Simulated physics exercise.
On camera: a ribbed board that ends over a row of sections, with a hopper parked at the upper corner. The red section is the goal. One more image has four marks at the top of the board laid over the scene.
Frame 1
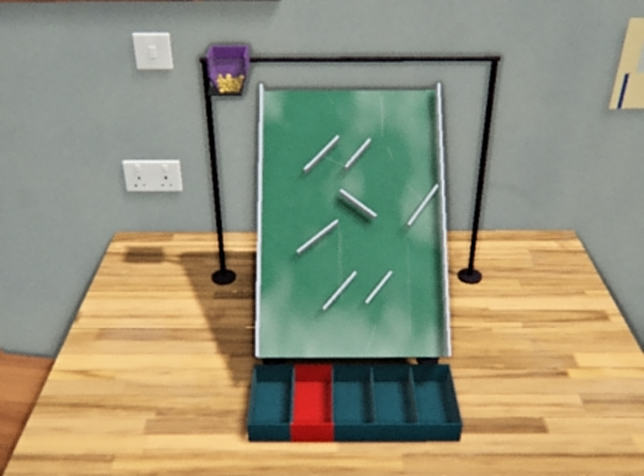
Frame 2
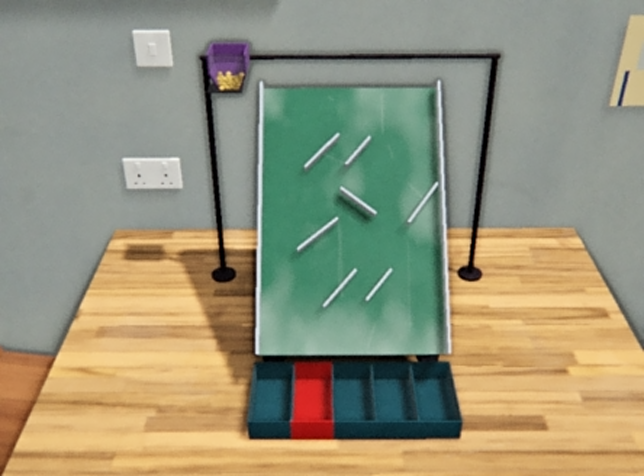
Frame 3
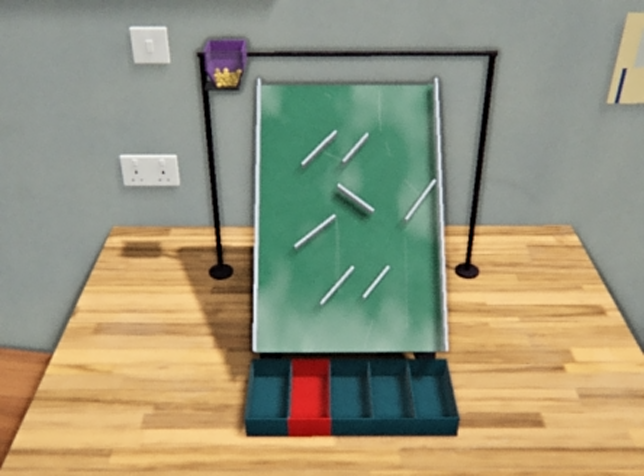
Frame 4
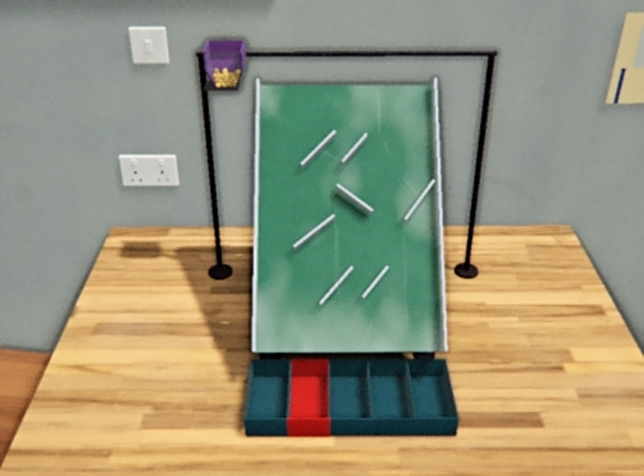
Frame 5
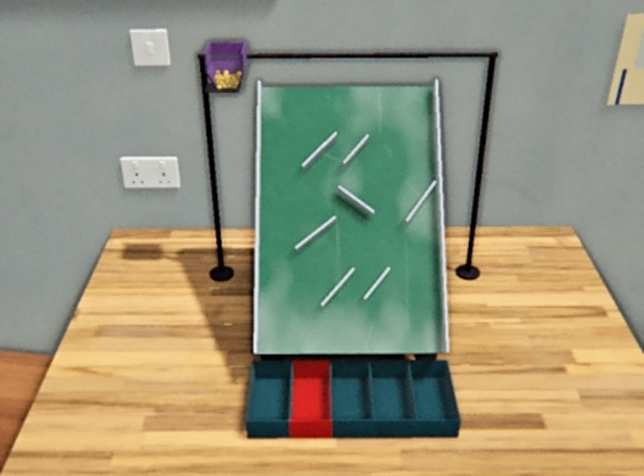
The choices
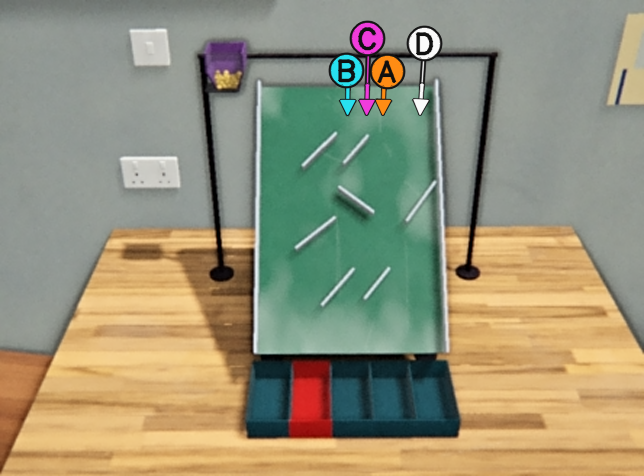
Nothing moves except a slight camera shift around a purple hopper beside a ribbed green board.
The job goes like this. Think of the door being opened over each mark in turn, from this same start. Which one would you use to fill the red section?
Take D.
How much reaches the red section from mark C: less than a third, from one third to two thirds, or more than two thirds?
Less than a third.
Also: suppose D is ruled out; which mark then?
Mark A.
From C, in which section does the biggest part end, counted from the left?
The first from the left.
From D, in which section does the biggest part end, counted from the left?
The second.
On the marked copy, mark A meets the board at (383, 109); mark B meets the board at (347, 109); mark C meets the board at (366, 109); mark D meets the board at (420, 109).
For mark A, close to a third in the red section, close to two thirds in other sections.
For mark B, none at all in the red section, all but a few in other sections.
For mark C, a small share in the red section, the bulk in other sections.
For mark D, all but a few in the red section, only a few in other sections, a small share held on the board.
